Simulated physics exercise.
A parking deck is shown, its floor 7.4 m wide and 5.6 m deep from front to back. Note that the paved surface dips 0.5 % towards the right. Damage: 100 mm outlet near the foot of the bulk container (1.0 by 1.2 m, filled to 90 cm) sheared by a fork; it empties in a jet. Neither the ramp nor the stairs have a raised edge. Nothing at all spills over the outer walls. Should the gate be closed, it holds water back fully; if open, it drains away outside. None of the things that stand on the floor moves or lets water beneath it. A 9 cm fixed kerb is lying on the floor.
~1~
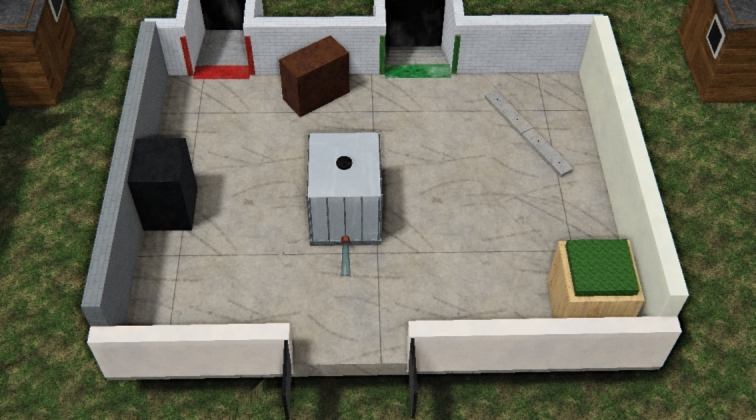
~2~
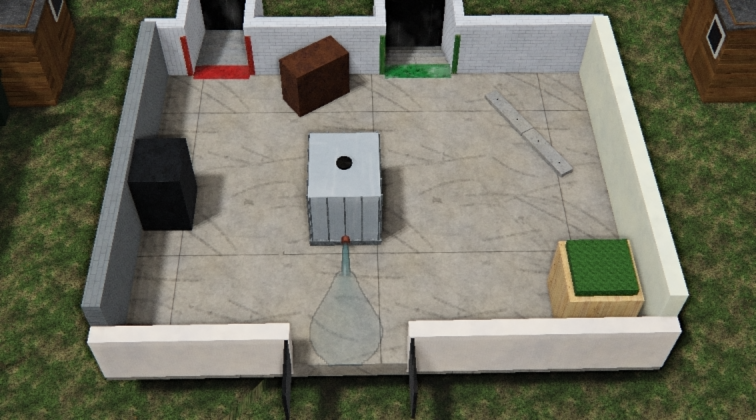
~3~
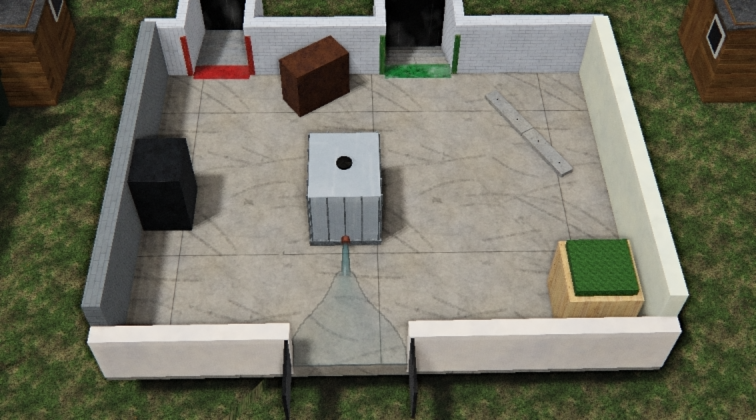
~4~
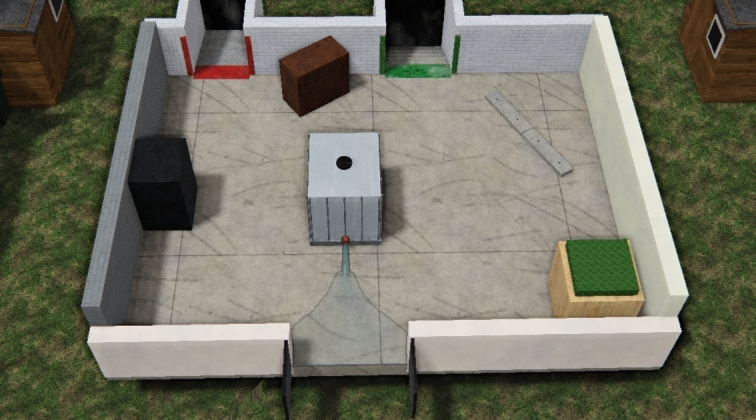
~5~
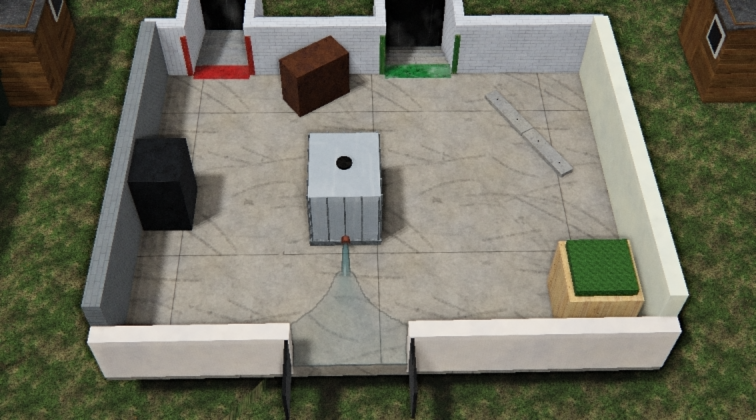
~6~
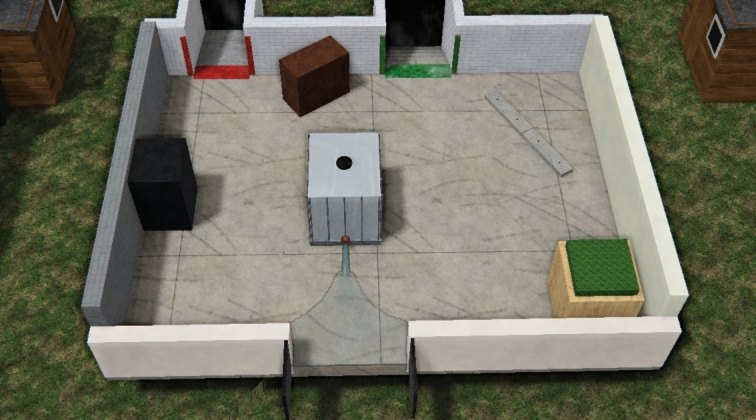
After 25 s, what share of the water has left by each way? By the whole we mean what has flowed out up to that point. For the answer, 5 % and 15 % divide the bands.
Estimated shares - the gateway: More than 15 %, the stair shaft (marked green): Under 5 %, the down ramp (marked red): Less than 5 %.
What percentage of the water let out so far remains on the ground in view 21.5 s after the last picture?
About 14 in a hundred.
Then, 1.5 s after the last picture water covers 5 % of the floor and is deepest (4 cm) near (341, 284); gone so far, the gateway 18 %, the stair shaft (marked green) 0 %, the down ramp (marked red) 0 %.
Then, 4.5 s after the last picture water covers 5 % of the floor and is deepest (4 cm) near (341, 284); gone so far, the gateway 30 %, the stair shaft (marked green) 0 %, the down ramp (marked red) 0 %.
Then, 8.5 s after the last picture water covers 5 % of the floor and is deepest (4 cm) near (341, 284); gone so far, the gateway 46 %, the stair shaft (marked green) 0 %, the down ramp (marked red) 0 %.
Then, 12.5 s after the last picture water covers 10 % of the floor and is deepest (4 cm) near (341, 284); gone so far, the gateway 60 %, the stair shaft (marked green) 0 %, the down ramp (marked red) 0 %.
Then, 21.5 s after the last picture water covers 20 % of the floor and is deepest (5 cm) near (341, 274); gone so far, the gateway 86 %, the stair shaft (marked green) 0 %, the down ramp (marked red) 0 %.
